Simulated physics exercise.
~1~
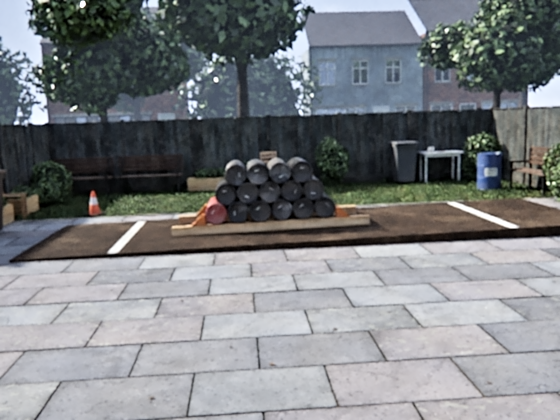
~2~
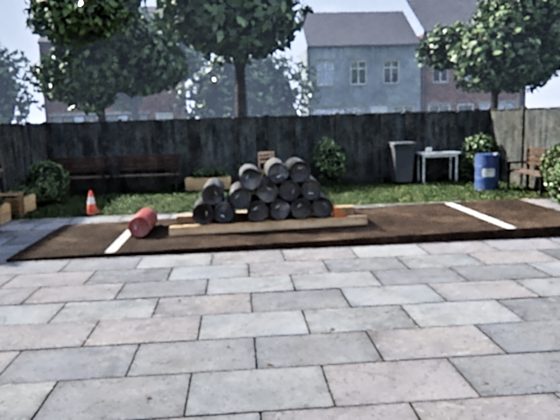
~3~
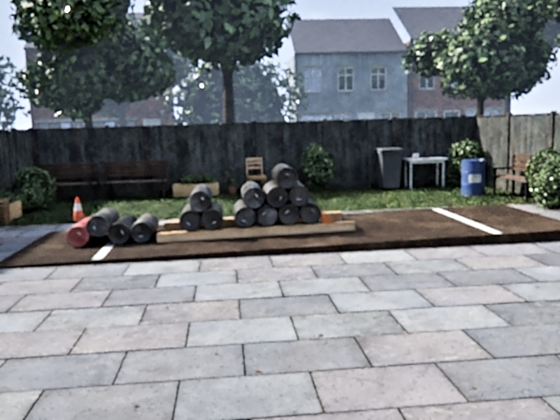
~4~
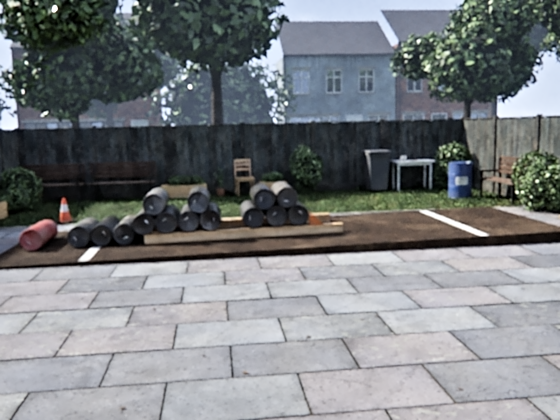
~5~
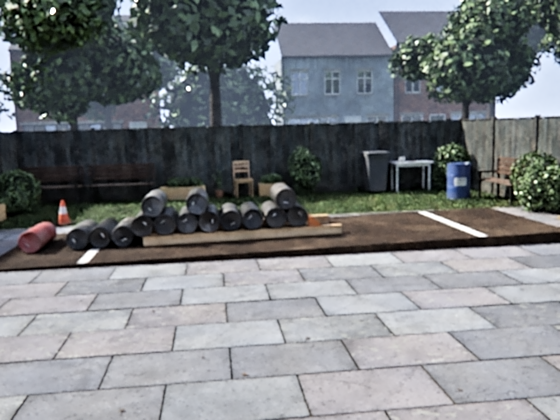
Red cylinder rolling left off a stack in a paved yard, crossing a white line as the dark ones collapse and spread.
